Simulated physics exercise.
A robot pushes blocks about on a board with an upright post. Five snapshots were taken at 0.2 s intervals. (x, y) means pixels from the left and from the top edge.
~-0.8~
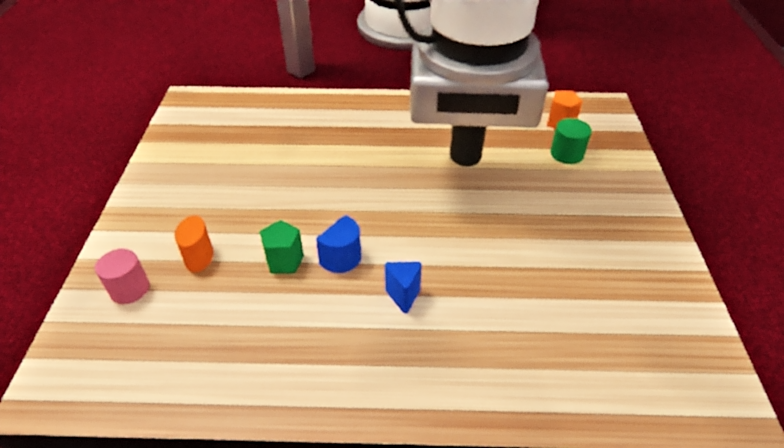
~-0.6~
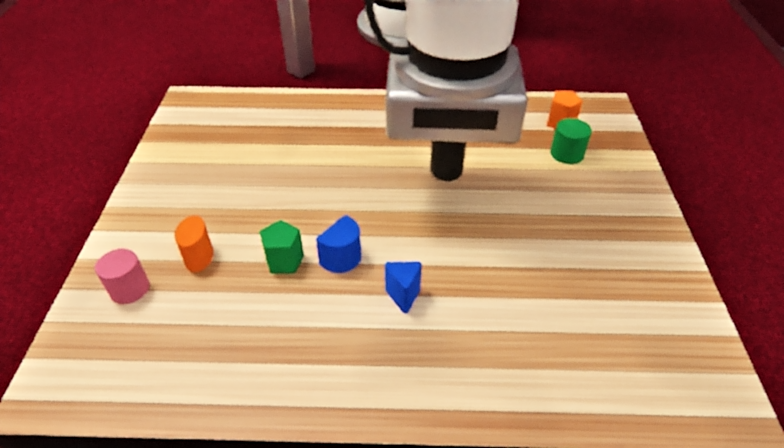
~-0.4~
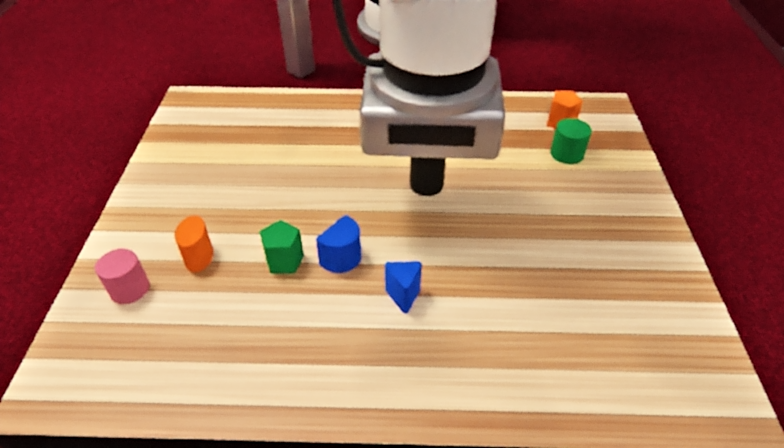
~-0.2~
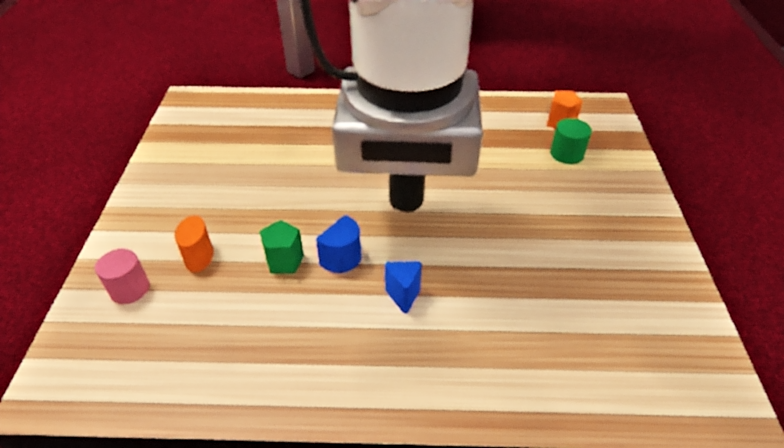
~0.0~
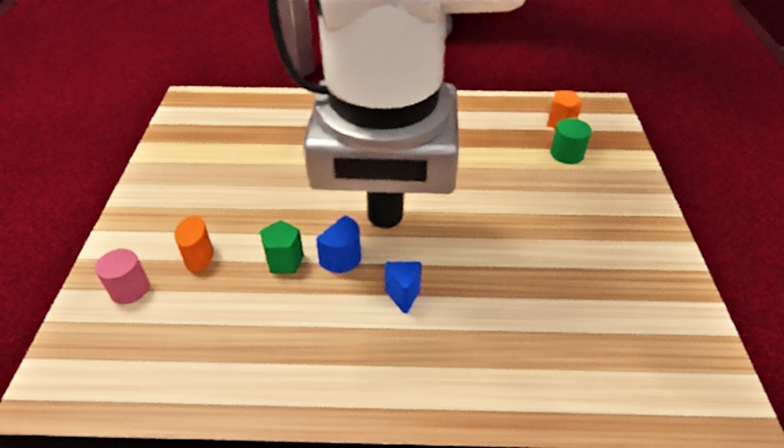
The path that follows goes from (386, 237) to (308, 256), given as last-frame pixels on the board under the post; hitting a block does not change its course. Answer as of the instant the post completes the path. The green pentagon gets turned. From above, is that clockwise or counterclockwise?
That block twists clockwise.
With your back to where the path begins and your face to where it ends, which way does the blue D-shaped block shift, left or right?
Moves left.
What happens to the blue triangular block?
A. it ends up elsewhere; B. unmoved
Option B.
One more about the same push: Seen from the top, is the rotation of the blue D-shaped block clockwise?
No, it doesn't check out.
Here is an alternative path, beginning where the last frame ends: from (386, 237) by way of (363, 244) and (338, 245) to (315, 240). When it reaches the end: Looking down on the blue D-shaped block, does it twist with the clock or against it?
The block spins anticlockwise.
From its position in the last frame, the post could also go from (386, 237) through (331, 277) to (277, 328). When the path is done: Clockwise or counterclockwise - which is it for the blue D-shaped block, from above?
Looking down on the board, it turns clockwise.
The first path, step by step. Halfway along, post at (345, 227); blue D-shaped block at (318, 243), turned 25° anticlockwise.
At the end, post at (305, 236); green pentagon at (257, 240), turned 35° clockwise; blue D-shaped block at (292, 258), turned 65° anticlockwise; blue triangular block not moved.
